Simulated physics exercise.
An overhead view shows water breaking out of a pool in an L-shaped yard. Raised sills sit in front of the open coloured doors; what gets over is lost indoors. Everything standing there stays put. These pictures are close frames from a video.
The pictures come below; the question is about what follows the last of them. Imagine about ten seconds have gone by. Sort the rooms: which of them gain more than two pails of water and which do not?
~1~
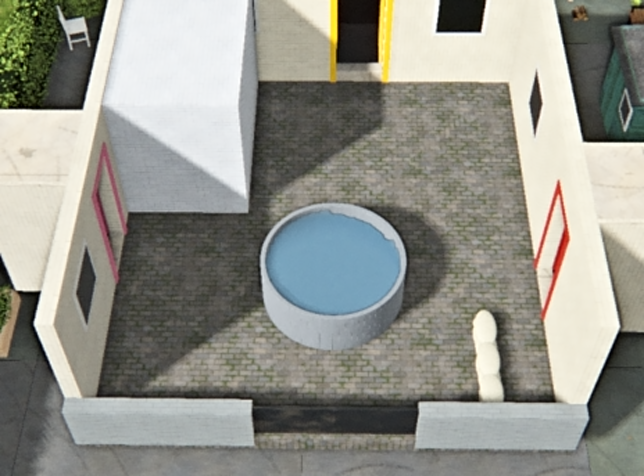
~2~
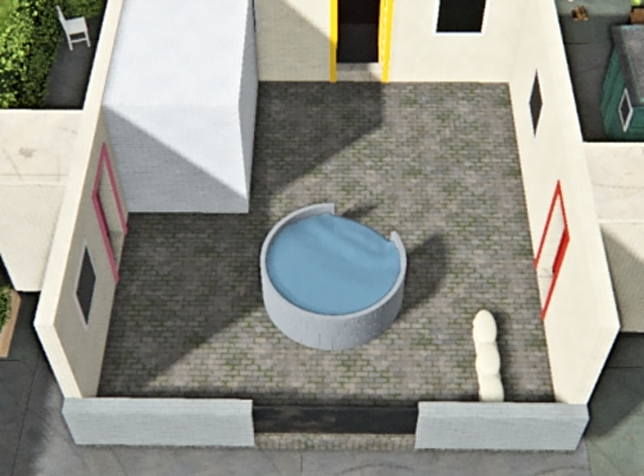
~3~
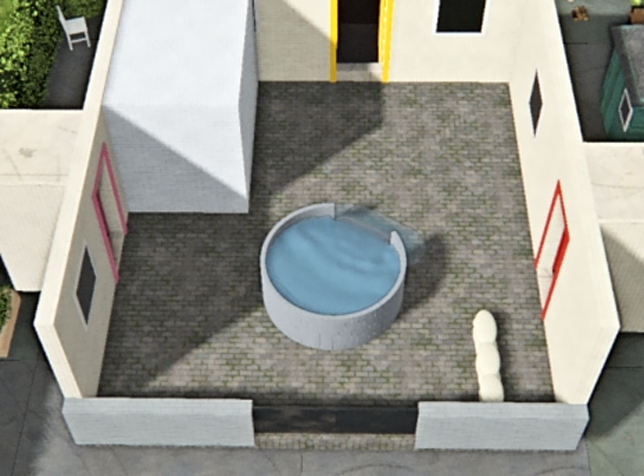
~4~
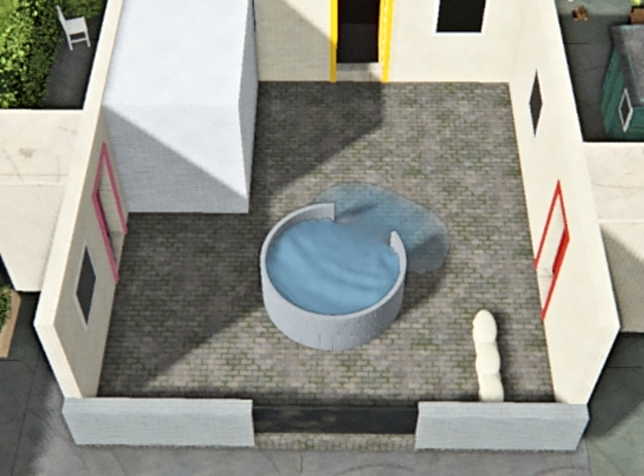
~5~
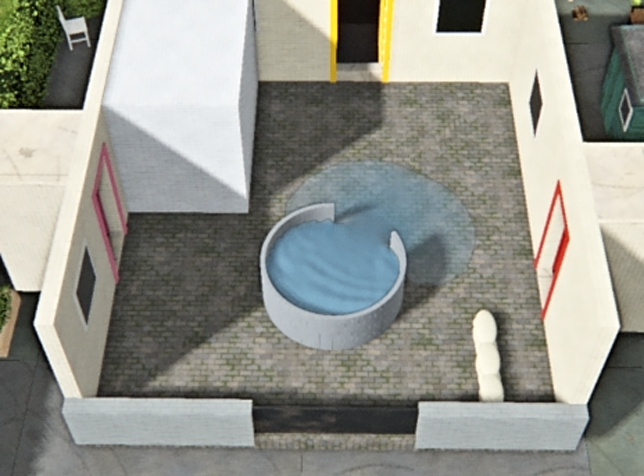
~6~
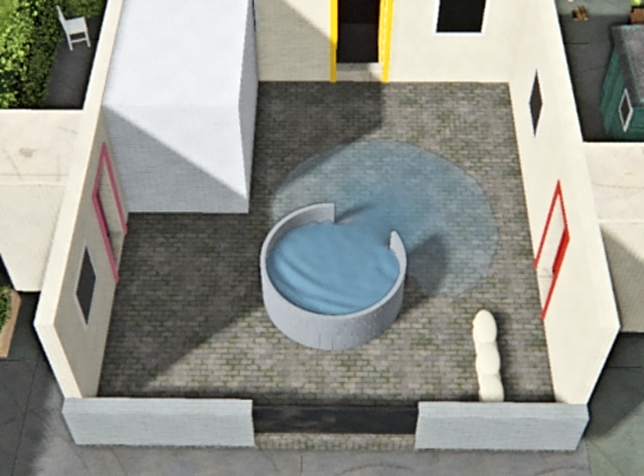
The yellow door gains no more; the red door gains no more; the pink door gains no more.
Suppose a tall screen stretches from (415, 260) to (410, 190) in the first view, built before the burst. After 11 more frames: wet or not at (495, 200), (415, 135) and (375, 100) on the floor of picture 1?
One after the other: Dry, covered, under water.
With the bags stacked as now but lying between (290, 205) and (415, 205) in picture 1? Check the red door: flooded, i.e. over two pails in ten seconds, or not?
Red tops it.
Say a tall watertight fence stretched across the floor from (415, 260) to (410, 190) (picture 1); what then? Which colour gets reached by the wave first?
The yellow door comes first.
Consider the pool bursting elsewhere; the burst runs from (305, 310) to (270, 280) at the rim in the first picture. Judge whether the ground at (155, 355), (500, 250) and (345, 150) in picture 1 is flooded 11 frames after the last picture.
Taking the three spots as listed, they end up inundated, spared and spared.
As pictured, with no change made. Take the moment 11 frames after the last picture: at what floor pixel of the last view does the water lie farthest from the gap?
The front tops out at about (502, 84).
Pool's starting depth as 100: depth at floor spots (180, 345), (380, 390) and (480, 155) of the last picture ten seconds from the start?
In order: About 2, 6 and 12 in a hundred.
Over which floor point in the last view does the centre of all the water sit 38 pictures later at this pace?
Centre of the water: Near (375, 184).
A moment on, water covers 40 % of the floor; the yellow door wet at the sill, nothing in, the red door wet at the sill, nothing in, the pink door not reached.
Next, water covers 45 % of the floor; the yellow door wet at the sill, nothing in, the red door wet at the sill, nothing in, the pink door not reached.
Then, water covers 45 % of the floor; the yellow door wet at the sill, nothing in, the red door wet at the sill, nothing in, the pink door not reached.
Later, water covers 60 % of the floor; the yellow door wet at the sill, nothing in, the red door wet at the sill, nothing in, the pink door not reached.
In the end, water covers 95 % of the floor; the yellow door wet at the sill, nothing in, the red door wet at the sill, nothing in, the pink door wet at the sill, nothing in.
